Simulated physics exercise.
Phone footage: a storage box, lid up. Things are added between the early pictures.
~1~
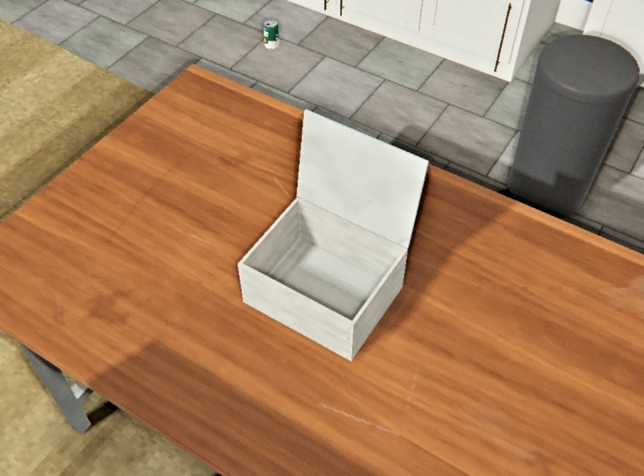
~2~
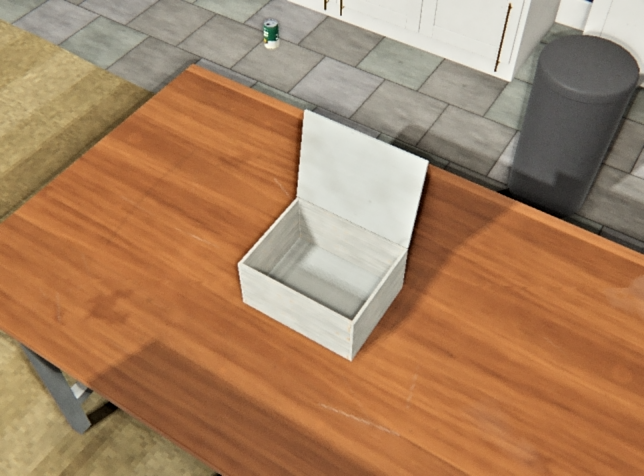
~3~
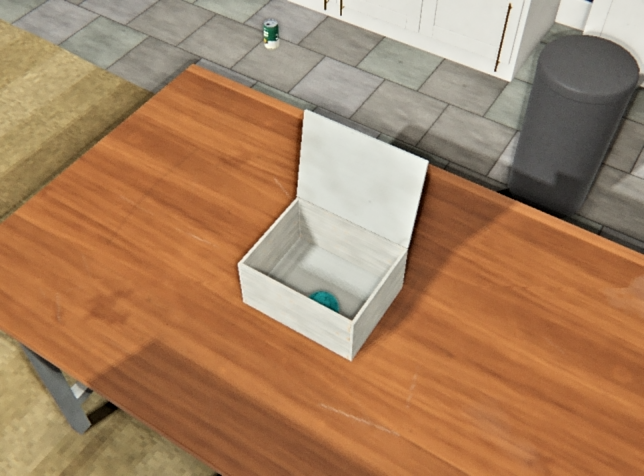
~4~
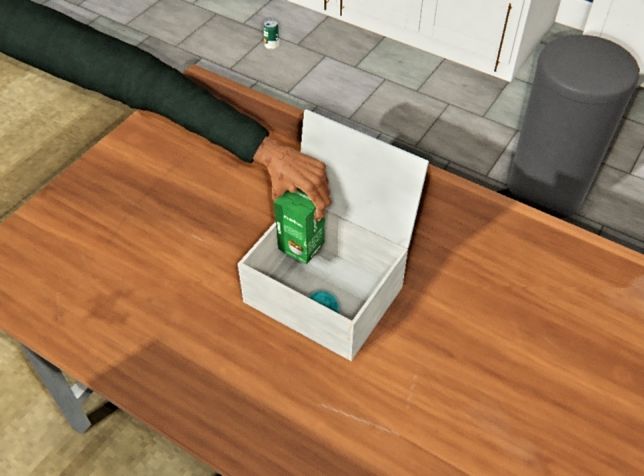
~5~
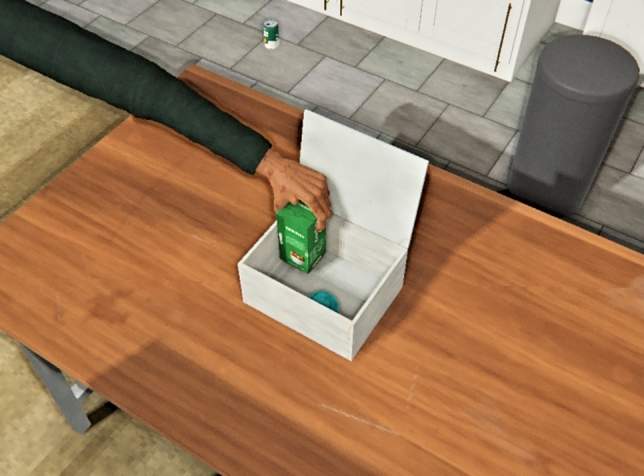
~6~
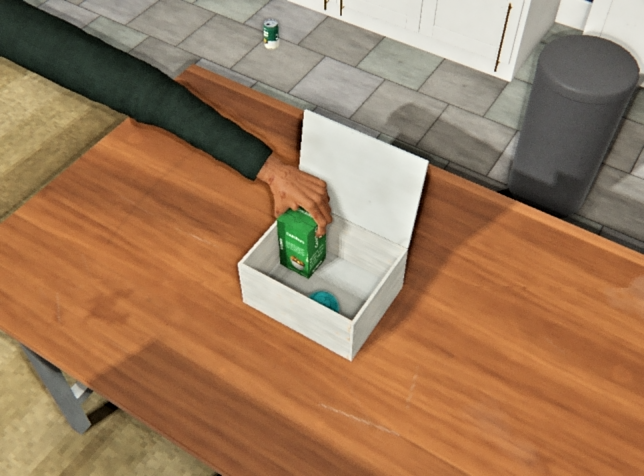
A hand lowers a green carton into an open white box beside a small teal object.
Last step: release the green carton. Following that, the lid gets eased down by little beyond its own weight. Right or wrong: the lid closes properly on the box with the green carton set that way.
Wrong.
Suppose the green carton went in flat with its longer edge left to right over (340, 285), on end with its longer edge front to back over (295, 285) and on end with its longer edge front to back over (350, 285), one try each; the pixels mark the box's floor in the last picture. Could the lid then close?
Try 1: Lid shut; try 2: Lid not shut; try 3: Lid not shut.
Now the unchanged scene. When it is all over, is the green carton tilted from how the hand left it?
It stays as placed.
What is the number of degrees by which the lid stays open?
I'd put it at roughly 45°.
Then, 1.00 s on from there, lid starting down.
Then, 1.30 s on from there, lid 78° above the rim.
Then, 1.60 s on from there, lid 60° above the rim.
Then, 1.80 s on from there, lid 49° above the rim.
In the end, lid 47° above the rim; both unmoved. At the end, from the last picture's camera, green carton near (302, 240).
